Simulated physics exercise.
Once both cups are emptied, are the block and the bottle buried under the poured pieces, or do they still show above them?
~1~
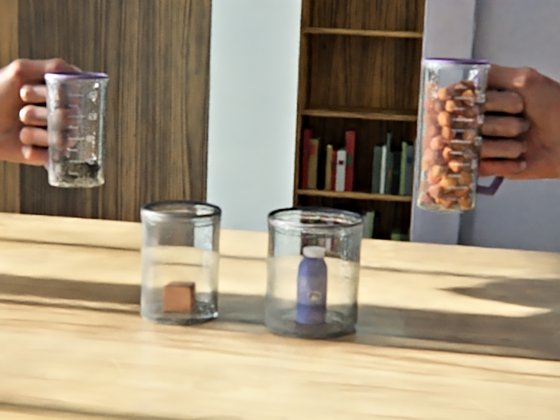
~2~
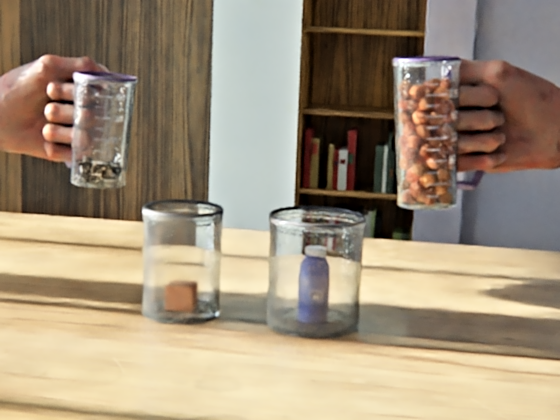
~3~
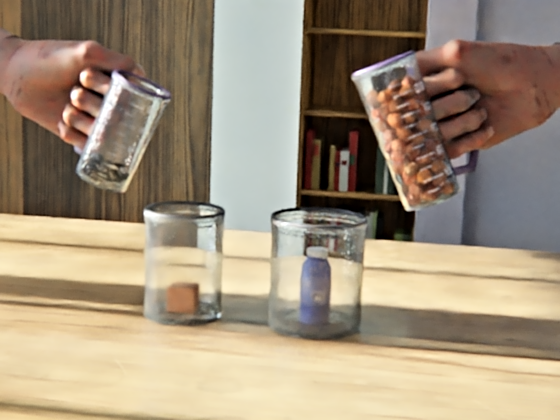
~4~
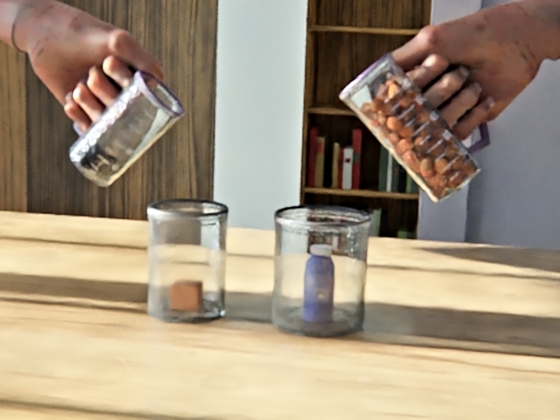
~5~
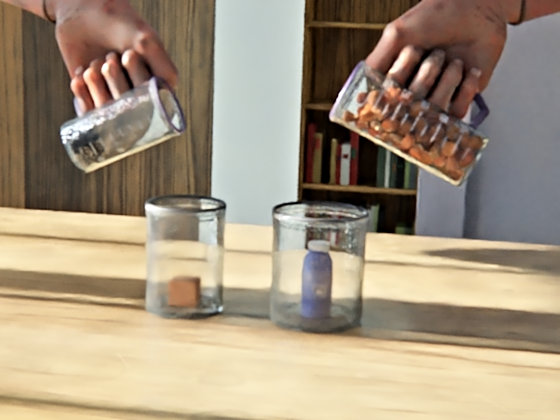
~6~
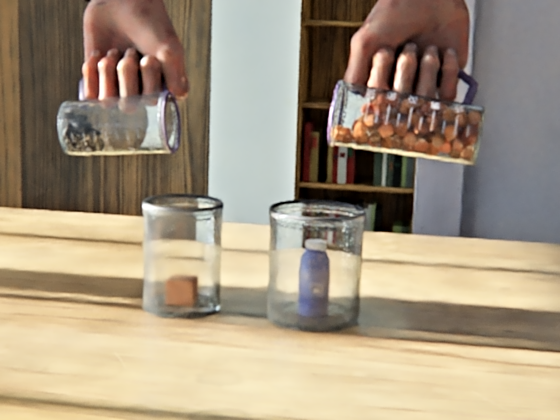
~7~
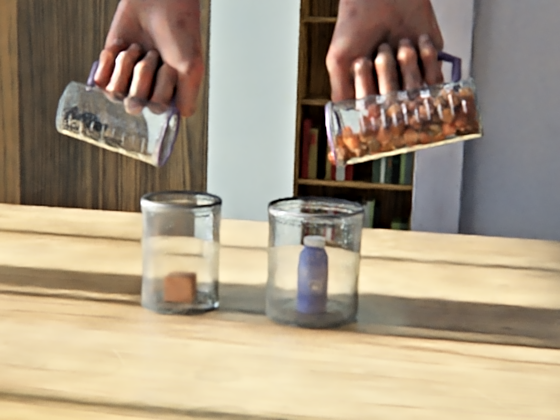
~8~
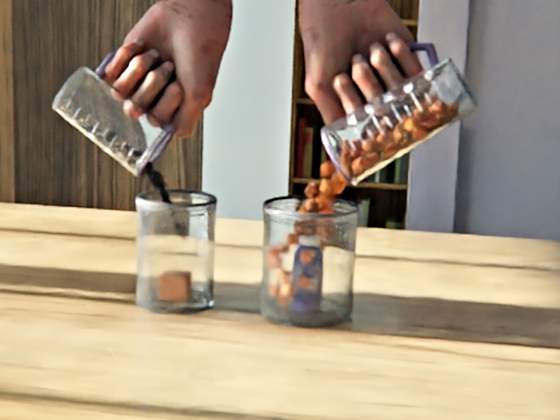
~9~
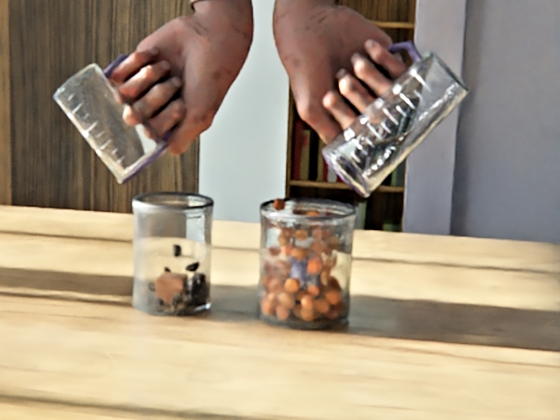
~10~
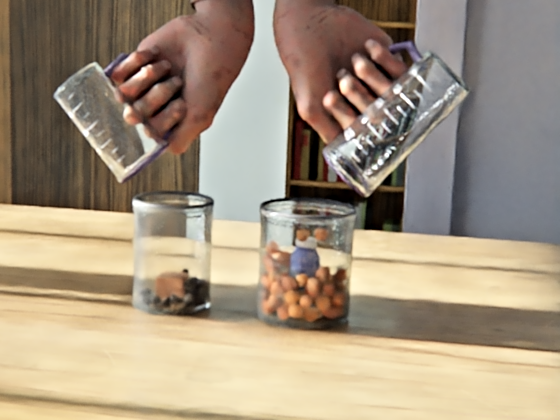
Both still show above the poured pieces. The block stands out over the thin layer of dark bits, and the upper part of the blue bottle rises above the orange balls.
